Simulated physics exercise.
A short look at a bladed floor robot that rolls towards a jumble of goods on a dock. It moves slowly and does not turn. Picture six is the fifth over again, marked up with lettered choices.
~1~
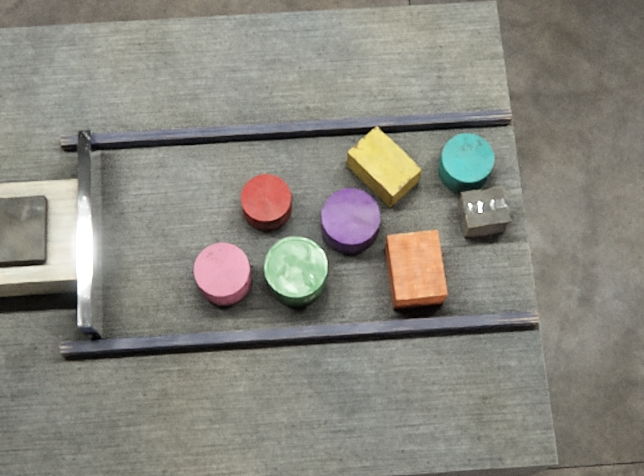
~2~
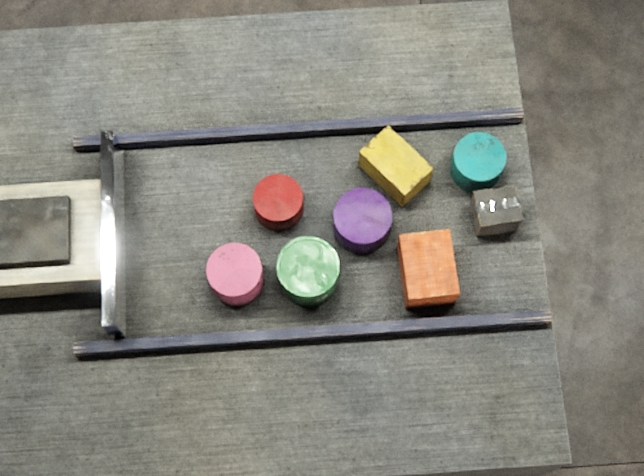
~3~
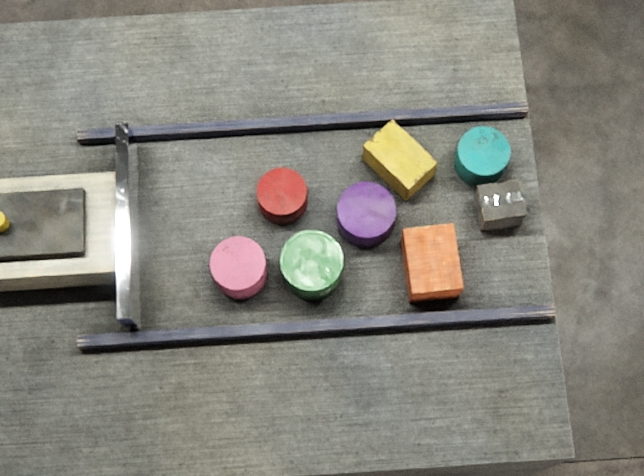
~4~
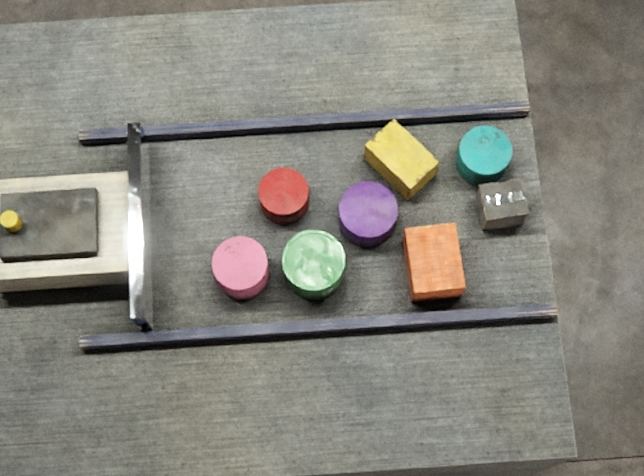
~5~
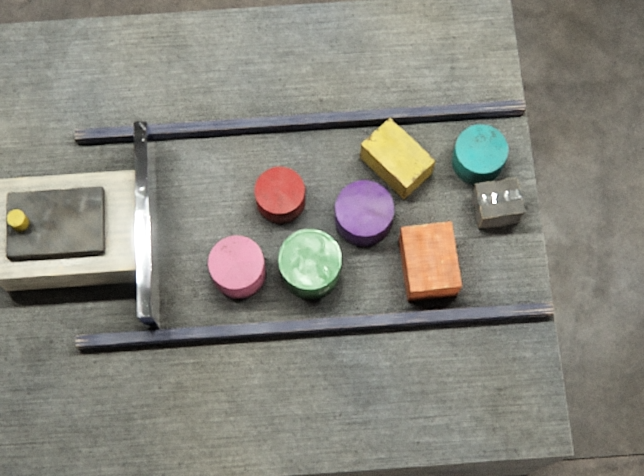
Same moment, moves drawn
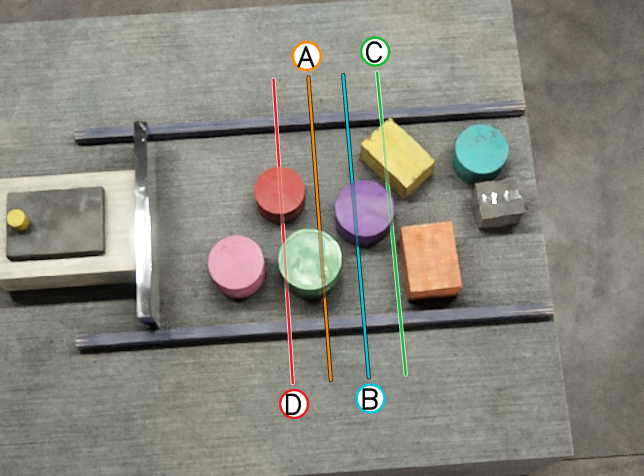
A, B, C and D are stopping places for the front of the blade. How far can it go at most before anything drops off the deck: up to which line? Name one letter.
The farthest safe stop is C.
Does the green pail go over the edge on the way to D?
No.
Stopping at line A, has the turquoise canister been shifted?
No.
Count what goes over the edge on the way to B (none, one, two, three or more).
The count is none.
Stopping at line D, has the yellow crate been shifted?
No.
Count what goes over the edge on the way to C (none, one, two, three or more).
By then, none.
On the marked copy, A at (319, 222); B at (355, 220); C at (391, 217); D at (283, 225).
With C. Early on, robot (153, 215); green pail (328, 264); pink canister (271, 265).
Further on, robot (243, 209); orange crate (468, 260); green pail (416, 279).
At the end, robot (309, 205); grey parcel (518, 189); orange crate (522, 250); nothing has fallen.
As for the rest, A is safe but short; B is safe but short; D is safe but short.
